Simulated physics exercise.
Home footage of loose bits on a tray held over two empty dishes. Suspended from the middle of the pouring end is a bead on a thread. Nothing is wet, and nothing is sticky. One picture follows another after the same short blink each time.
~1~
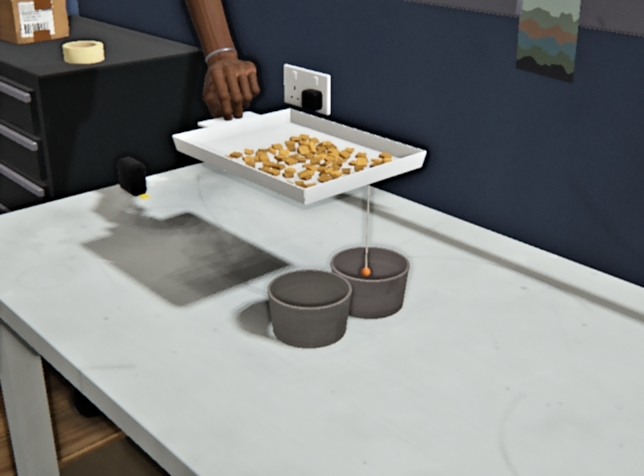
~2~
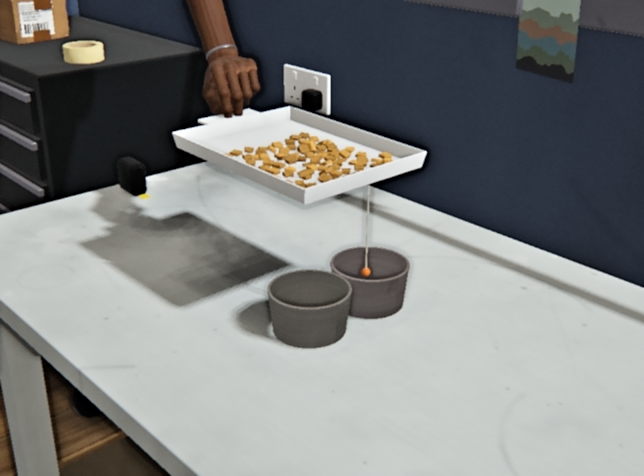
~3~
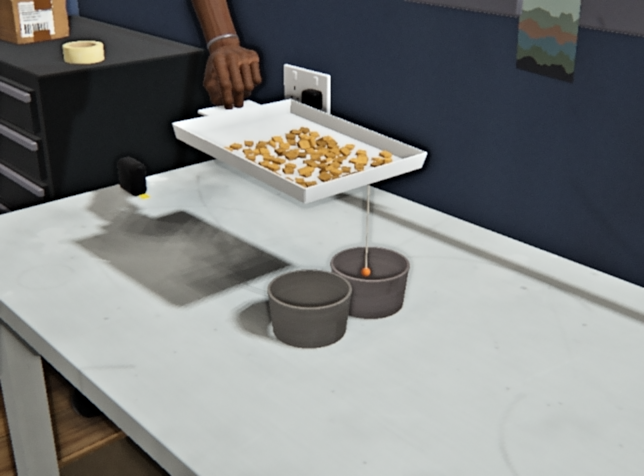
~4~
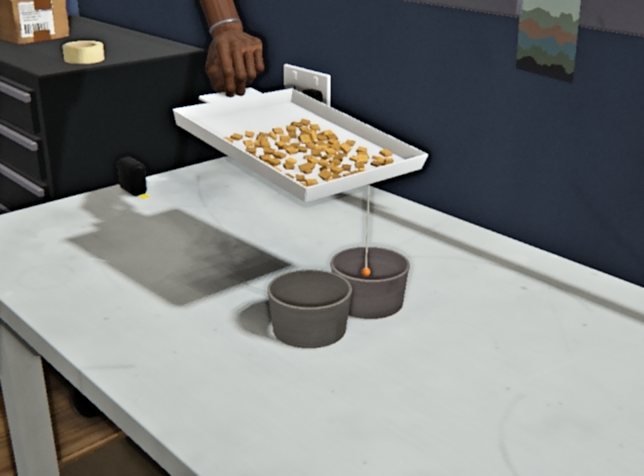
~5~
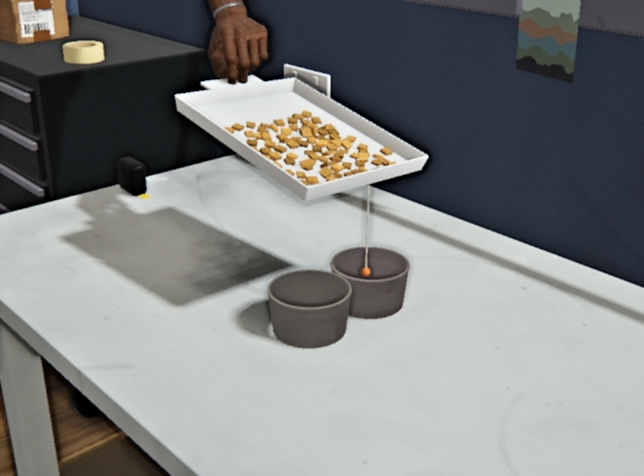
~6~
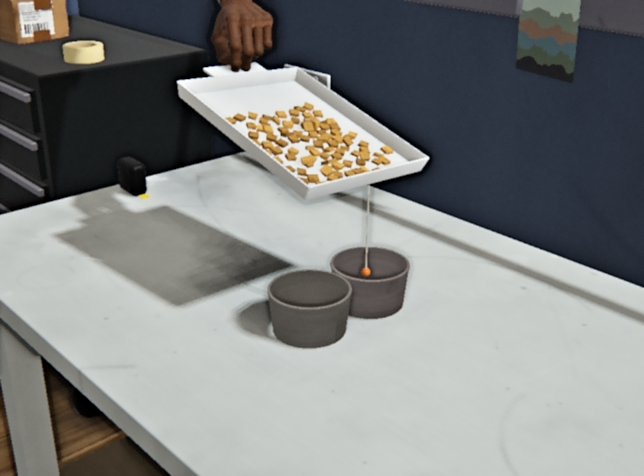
The video shows a hand holding a white tray of small golden-brown cereal pieces above two empty dark dishes, an orange bead hanging from its edge; the hand then gradually raises the far end, tilting the tray toward the dishes.
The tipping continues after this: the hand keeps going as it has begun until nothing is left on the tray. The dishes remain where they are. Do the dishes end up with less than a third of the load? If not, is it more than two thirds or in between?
Yes.
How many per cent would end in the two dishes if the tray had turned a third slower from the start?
It would be close to 0 per cent.
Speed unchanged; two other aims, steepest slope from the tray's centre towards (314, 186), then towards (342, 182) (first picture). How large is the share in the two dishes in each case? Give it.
So it's 30 percent with the first slope and 0 percent with the other.
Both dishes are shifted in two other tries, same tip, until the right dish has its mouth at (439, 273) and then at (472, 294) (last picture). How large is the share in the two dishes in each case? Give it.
In order: 90 percent and 30 percent.
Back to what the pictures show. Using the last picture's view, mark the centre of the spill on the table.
It's centred at about (424, 335).
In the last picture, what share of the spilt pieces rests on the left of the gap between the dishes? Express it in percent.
Near 0 in a hundred.
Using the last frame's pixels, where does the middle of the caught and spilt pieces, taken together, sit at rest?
Near pixel (424, 335).
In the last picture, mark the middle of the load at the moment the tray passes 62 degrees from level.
The middle of the pieces lands at roughly (367, 152).
Shortly afterwards, tray tipped steeply; all but a few on the tray; only a few in the air.
Next, tray tipped past a quarter turn; the bulk on the tray; a little outside both; a little in the air.
Some moments later, tray tipped past a quarter turn; only a few in the right dish; all but a few outside both.
In the end, tray tipped past a quarter turn; none at all in the left dish; only a few in the right dish; all but a few outside both.
